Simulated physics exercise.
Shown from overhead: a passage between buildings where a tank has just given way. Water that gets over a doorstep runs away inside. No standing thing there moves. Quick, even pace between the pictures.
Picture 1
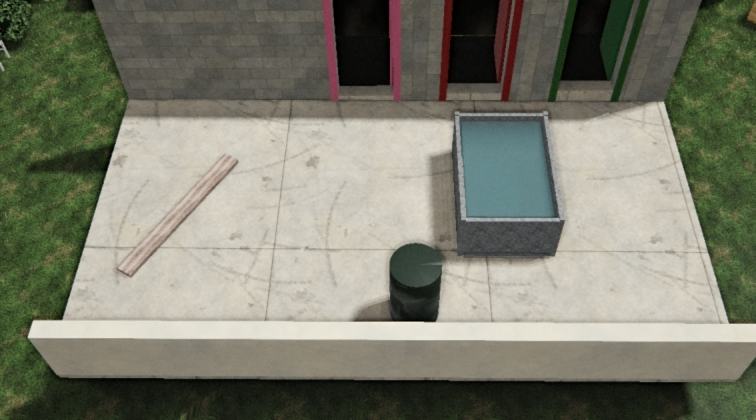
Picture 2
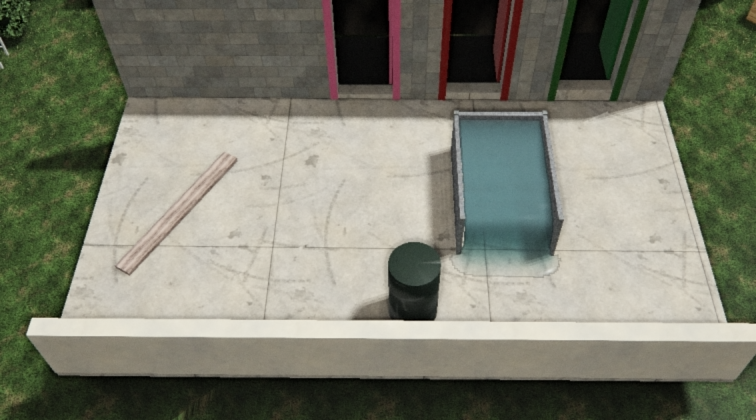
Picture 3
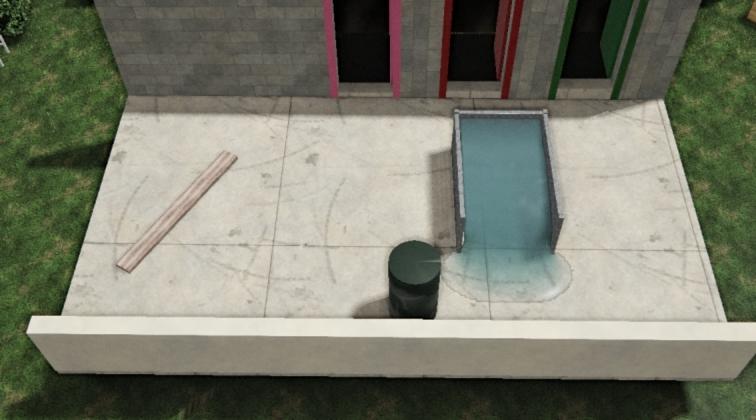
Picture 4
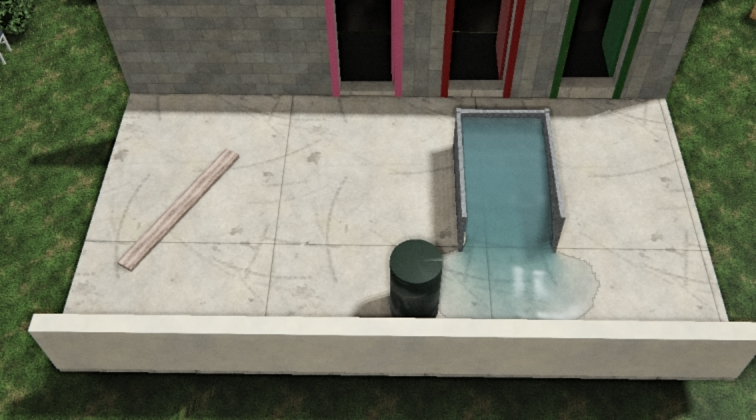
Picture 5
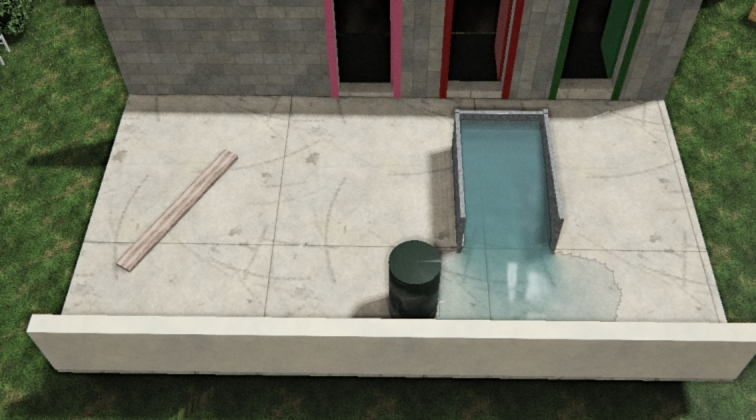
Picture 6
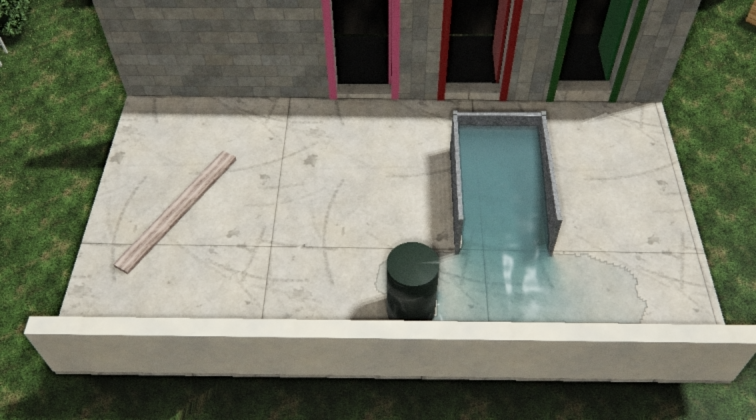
A stone-walled tank of blue-green water stands right of centre on a pale paved yard, seen from high overhead. Pink, red and green doorways line the grey block wall behind, with pinkish planks at left, a dark green cylinder near the middle and a low cream wall in front. The tank's near side gives way, and water pours out, spreading forward and then rightward across the paving.
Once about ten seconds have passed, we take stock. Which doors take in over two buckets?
Door by door: The green door does not, the red door does not, the pink door does not.
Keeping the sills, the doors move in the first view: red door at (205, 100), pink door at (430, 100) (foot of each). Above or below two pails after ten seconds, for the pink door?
The pink stays within it.
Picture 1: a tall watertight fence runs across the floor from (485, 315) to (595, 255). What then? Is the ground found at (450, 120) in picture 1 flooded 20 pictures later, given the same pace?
At that place: Dry.
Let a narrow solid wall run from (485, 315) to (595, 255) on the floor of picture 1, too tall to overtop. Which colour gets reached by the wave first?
The first is the green-painted one.
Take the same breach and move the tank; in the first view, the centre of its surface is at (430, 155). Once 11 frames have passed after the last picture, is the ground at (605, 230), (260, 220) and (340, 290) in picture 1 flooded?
Bone-dry, bone-dry, soaked.
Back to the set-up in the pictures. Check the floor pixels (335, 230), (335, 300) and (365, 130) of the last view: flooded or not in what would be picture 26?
Same order as asked: Drenched; drenched; dry as before.
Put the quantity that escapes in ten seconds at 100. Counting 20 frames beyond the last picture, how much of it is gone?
About 45 per cent.
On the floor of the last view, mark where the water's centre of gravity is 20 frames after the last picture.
It's close to (466, 270).
A moment on, water covers 15 % of the floor; the green door not reached, the red door not reached, the pink door not reached.
Next, water covers 25 % of the floor; the green door not reached, the red door not reached, the pink door not reached.
Then, water covers 50 % of the floor; the green door not reached, the red door not reached, the pink door not reached.
Later, water covers 50 % of the floor; the green door not reached, the red door wet at the sill, nothing in, the pink door wet at the sill, nothing in.
In the end, water covers 60 % of the floor; the green door not reached, the red door wet at the sill, nothing in, the pink door wet at the sill, nothing in.
